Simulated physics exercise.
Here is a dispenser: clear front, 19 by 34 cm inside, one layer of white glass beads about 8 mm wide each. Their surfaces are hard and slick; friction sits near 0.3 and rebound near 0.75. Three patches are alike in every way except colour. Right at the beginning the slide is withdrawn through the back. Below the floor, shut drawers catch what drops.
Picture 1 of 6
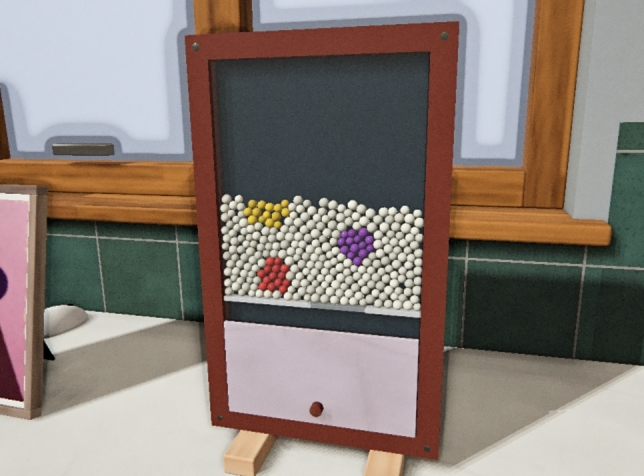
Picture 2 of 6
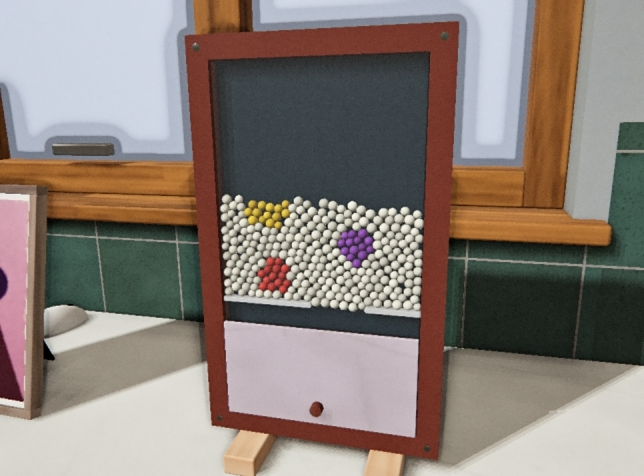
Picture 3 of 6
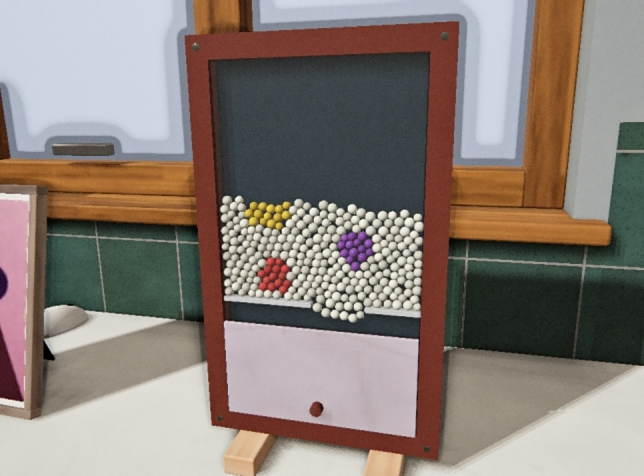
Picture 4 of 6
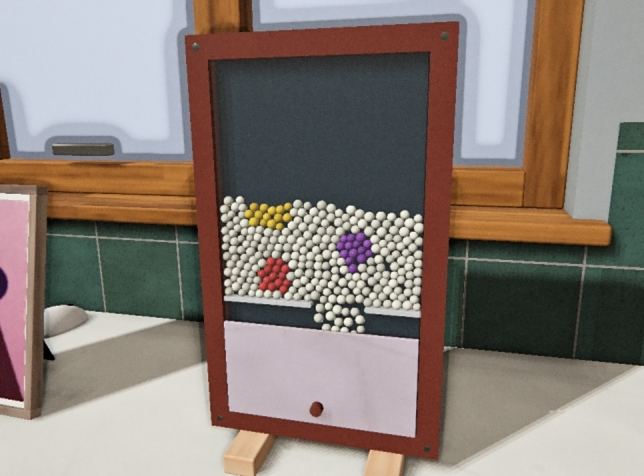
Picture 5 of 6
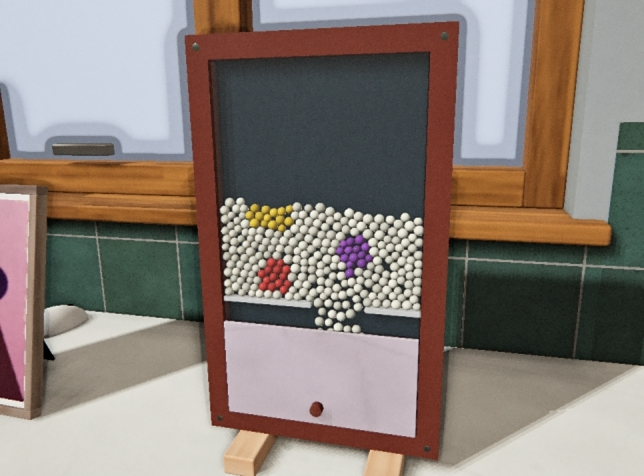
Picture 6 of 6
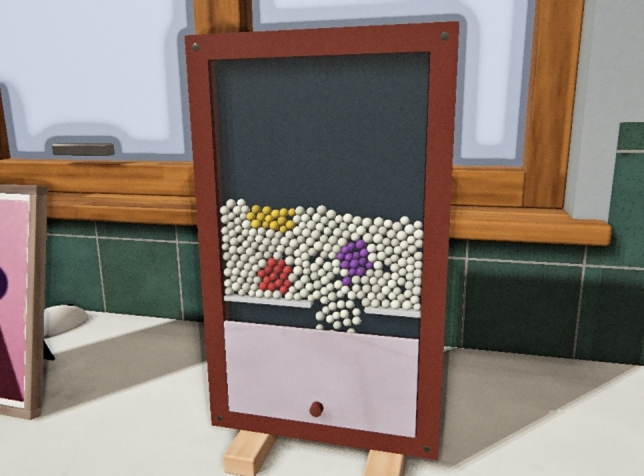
On a pale countertop before green tiles and a wood-framed window, a red-framed, clear-fronted dispenser is seen from the front, slightly angled. White beads fill its middle, with a yellow patch upper left, a red one lower left and a purple one right of centre, above a pale panel. A gap opens in the floor, beads drop through, and the purple patch sinks slightly and stretches while the camera stays still.
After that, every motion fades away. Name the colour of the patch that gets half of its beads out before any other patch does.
The purple patch gets there first.
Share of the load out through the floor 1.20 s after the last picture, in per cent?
Close to 85 percent at that moment.
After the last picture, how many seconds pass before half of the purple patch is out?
Half is gone at around 0.2 s.
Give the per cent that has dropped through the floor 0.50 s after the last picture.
It should be near 60 per cent.
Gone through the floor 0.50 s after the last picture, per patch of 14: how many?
The yellow patch has 8 out, the purple patch 14, the red patch 2.
Then, 0.15 s later than the last picture, 25 % are out; out of 14, yellow 0, purple 2, red 0.
Then, 0.50 s later than the last picture, 60 % are out; out of 14, yellow 9, purple 14, red 2.
Then, 1.20 s later than the last picture, 85 % are out; out of 14, yellow 14, purple 14, red 14.
All still 3.4 s after it, 90 % are out; out of 14, yellow 14, purple 14, red 14; half out at yellow 0.46 s, purple 0.18 s, red 0.62 s.
